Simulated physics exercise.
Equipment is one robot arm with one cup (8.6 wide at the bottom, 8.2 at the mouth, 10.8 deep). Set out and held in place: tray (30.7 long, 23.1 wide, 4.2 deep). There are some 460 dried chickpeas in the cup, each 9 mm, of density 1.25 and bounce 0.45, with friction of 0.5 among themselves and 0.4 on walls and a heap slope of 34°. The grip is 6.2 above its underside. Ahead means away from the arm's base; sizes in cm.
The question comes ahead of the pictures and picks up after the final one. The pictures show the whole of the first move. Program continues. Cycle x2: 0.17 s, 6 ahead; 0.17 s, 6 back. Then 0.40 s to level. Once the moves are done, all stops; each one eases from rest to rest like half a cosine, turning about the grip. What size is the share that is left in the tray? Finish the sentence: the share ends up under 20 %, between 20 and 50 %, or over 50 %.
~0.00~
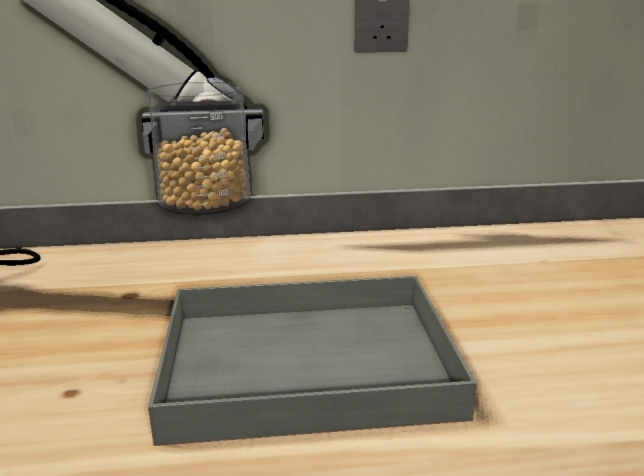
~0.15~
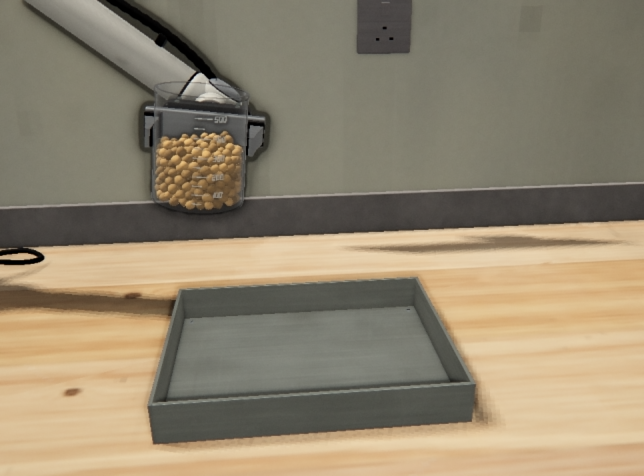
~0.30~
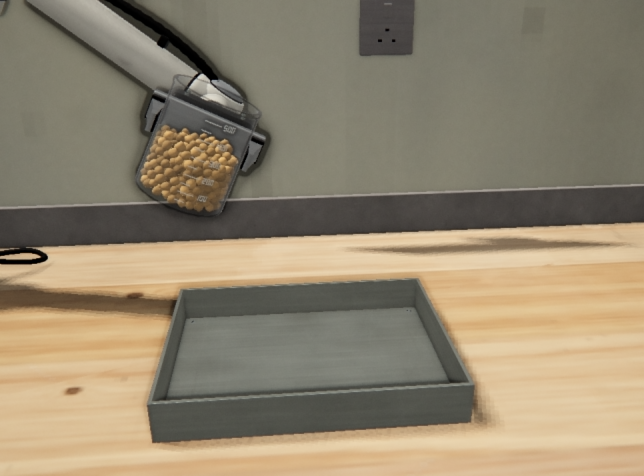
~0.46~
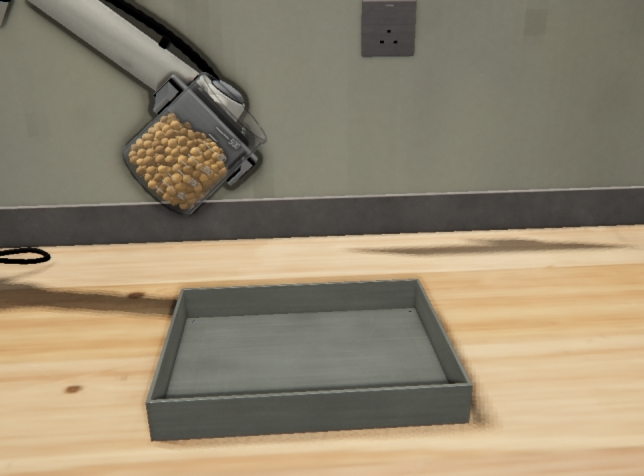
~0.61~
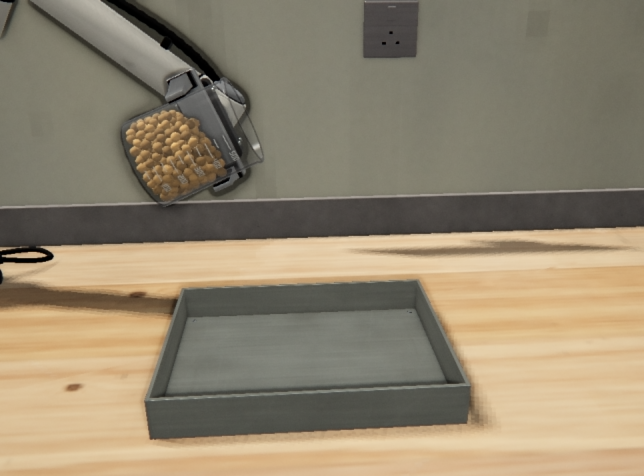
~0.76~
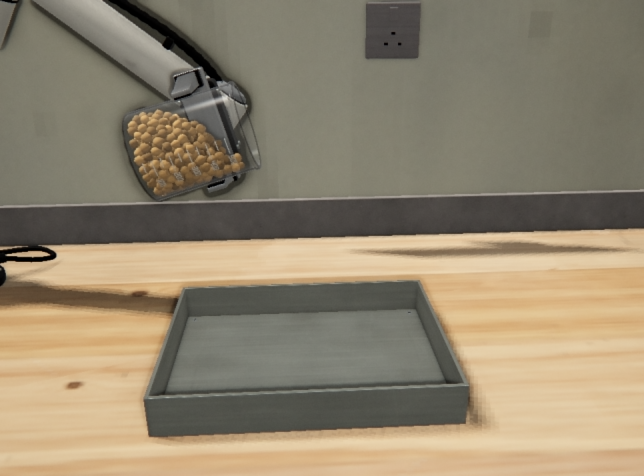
The share ends up between 20 and 50 %.
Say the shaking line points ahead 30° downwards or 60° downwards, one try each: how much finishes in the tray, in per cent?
It comes to around 5 per cent on the first try and around 0 per cent on the second.
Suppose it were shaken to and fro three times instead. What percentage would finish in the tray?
Then roughly 40 percent.
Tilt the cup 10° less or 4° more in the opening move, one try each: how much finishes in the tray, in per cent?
About 10 and 40 %.
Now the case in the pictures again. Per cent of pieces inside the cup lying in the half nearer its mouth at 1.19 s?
My estimate is near 30 per cent.
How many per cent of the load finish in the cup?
75 percent.
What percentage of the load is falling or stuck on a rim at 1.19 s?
8 %.
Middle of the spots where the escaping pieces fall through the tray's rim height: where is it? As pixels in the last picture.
Check roughly (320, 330) in the last picture.
By 1.19 s, tilted 74° forward, highest piece 28 above the table; 399 in the cup, 23 in the tray, 35 in flight or on a rim.
By 1.62 s, tilted 42° forward, highest piece 28 above the table; 332 in the cup, 124 in the tray, 1 on the table or floor.
By 2.04 s, level, highest piece 27 above the table; 332 in the cup, 124 in the tray, 1 on the table or floor.
By 3.09 s, level, highest piece 27 above the table; 332 in the cup, 124 in the tray, 1 on the table or floor.
Final count, 332 in the cup, 124 in the tray, 1 on the table or floor. That is 27 % in the tray.
